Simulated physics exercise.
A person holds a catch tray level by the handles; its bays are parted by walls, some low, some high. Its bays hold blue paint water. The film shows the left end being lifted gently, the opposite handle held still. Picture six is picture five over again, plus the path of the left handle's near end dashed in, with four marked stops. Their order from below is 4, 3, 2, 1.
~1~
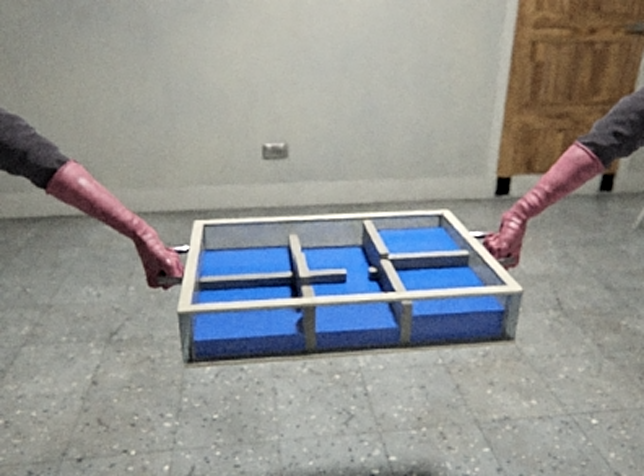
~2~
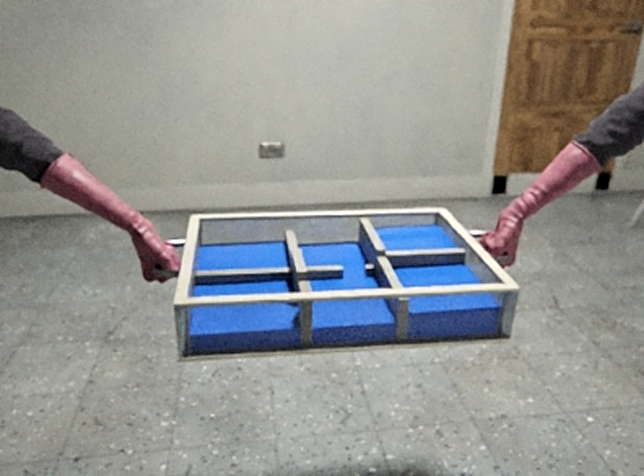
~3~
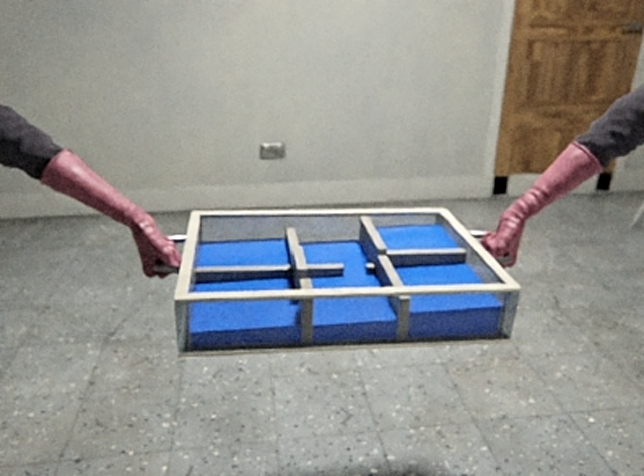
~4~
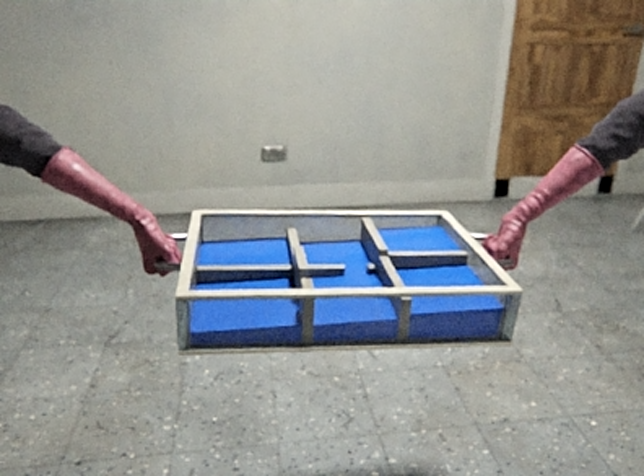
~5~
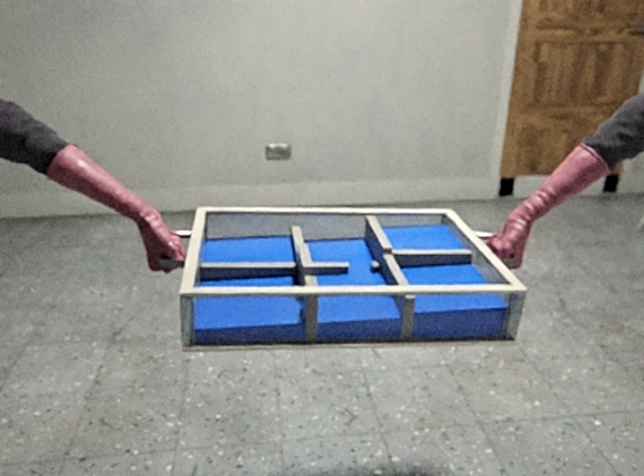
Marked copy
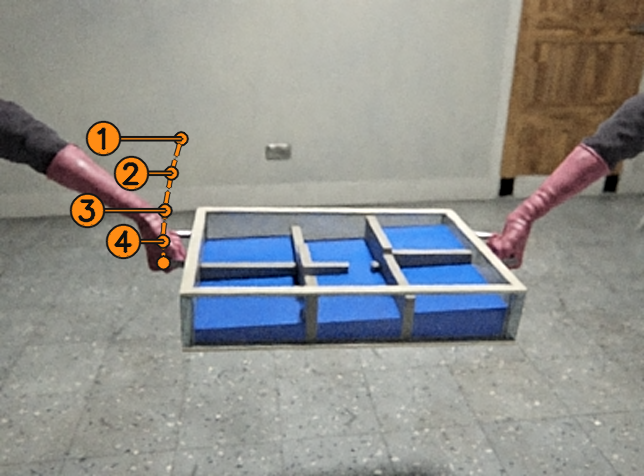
A shallow, pale-framed tray shifts very slightly between two outstretched arms in a plain room with a grey speckled floor, seen from in front and a little above. Dark sleeves and reddish gloves show at left and right, gripping its handles, with blue liquid between the inner walls and a wooden door behind at right. The hands tilt the tray faintly down to the right, while the view wavers slightly.
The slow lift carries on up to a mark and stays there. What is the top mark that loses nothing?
2.
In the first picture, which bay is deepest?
The back right bay.
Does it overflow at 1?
Yes, that goes wrong.
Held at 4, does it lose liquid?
No, that is safe.
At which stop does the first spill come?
It is 1.
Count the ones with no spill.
Three of them.
In orange, 1 at (181, 138); 2 at (171, 173); 3 at (165, 210); 4 at (163, 241).
With 1, about 6 % goes over the rim.
With 2, nothing spills; the front right bay holds the most.
With 3, nothing spills; the back right bay holds the most.
With 4, nothing spills; the back right bay holds the most.
